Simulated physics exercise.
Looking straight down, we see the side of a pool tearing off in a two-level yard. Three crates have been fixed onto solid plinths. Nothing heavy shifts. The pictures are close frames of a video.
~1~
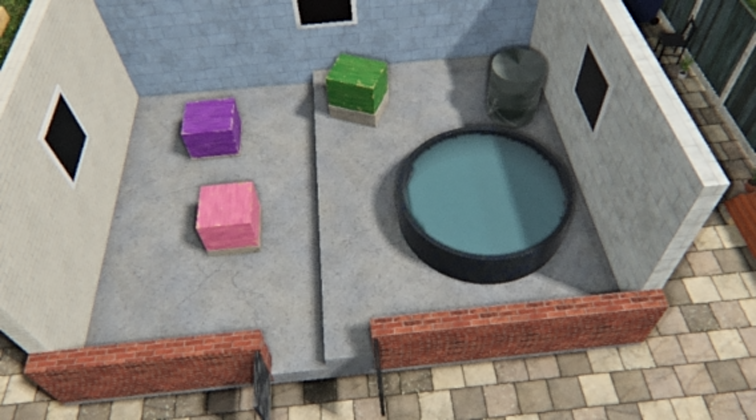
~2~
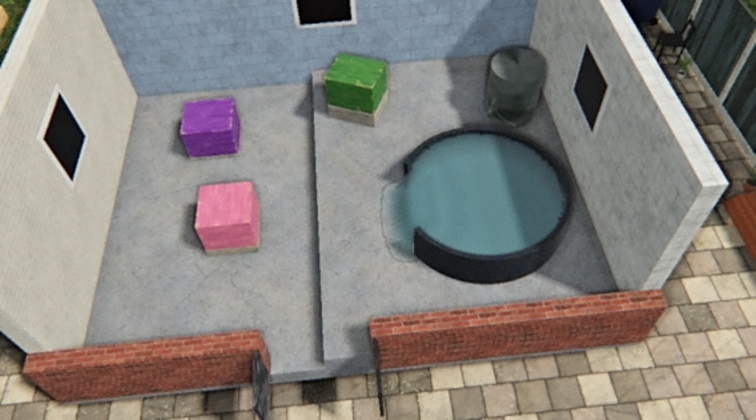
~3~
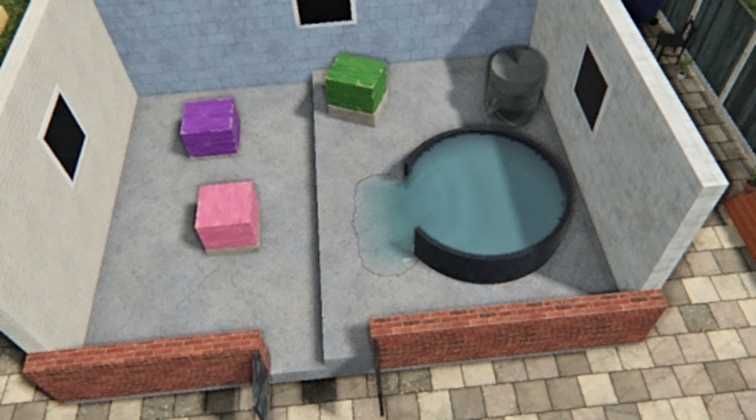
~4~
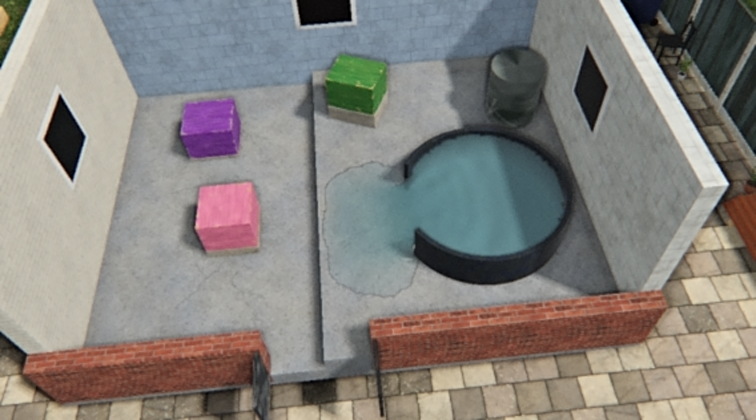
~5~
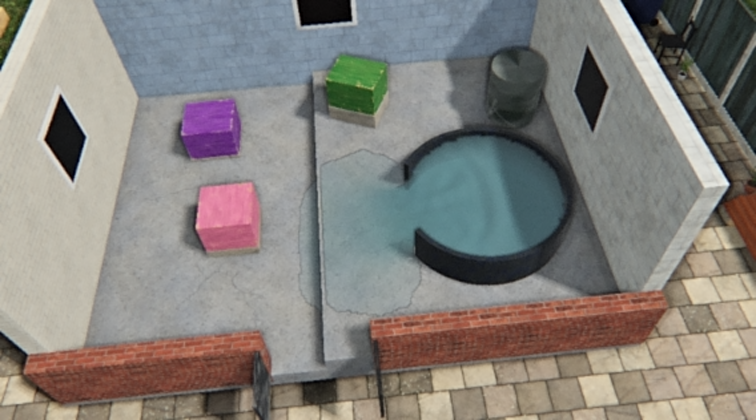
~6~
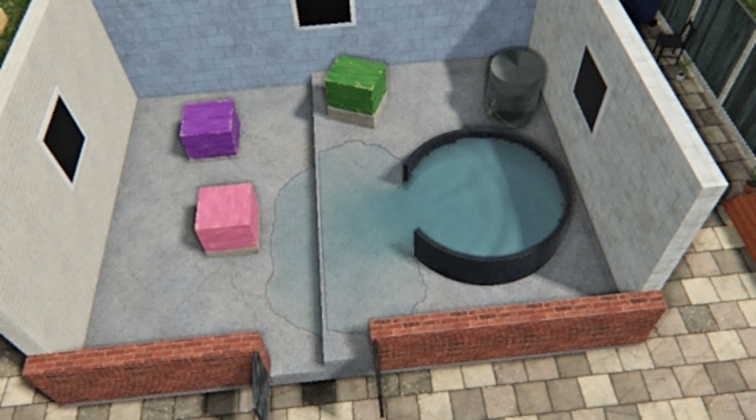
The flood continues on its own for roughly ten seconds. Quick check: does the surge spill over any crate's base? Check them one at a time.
Pink crate: Becomes wet; purple crate: Becomes wet; green crate: Remains dry.
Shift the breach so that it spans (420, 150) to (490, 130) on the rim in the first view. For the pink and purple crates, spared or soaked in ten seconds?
One by one: Pink crate remains dry, purple crate is wetted.
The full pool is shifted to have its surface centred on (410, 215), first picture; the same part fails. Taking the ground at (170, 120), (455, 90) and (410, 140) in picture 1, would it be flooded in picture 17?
As listed: Clear, clear, dry.
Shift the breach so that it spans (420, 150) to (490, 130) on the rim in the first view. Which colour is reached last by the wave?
It's the one in pink.
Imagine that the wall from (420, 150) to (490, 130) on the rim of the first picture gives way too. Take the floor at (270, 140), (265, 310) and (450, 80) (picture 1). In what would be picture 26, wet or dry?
Sodden, then spared, then sodden.
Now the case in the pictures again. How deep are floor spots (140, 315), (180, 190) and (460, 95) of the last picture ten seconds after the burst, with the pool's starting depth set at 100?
The three come to near 14, 16 and 0 per cent respectively.
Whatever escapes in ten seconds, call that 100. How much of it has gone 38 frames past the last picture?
By my reckoning, 50 %.
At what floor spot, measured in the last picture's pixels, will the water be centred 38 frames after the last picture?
I would point to (294, 216).
A moment on, water covers 30 % of the floor; the pink crate water round its plinth, the purple crate water round its plinth, the green crate water round its plinth.
Next, water covers 45 % of the floor; the pink crate water round its plinth, the purple crate water round its plinth, the green crate water round its plinth.
Then, water covers 55 % of the floor; the pink crate water round its plinth, the purple crate water round its plinth, the green crate water round its plinth.
Later, water covers 60 % of the floor; the pink crate water round its plinth, the purple crate water round its plinth, the green crate water round its plinth.
In the end, water covers 60 % of the floor; the pink crate was topped, the purple crate was topped, the green crate stayed above the water.
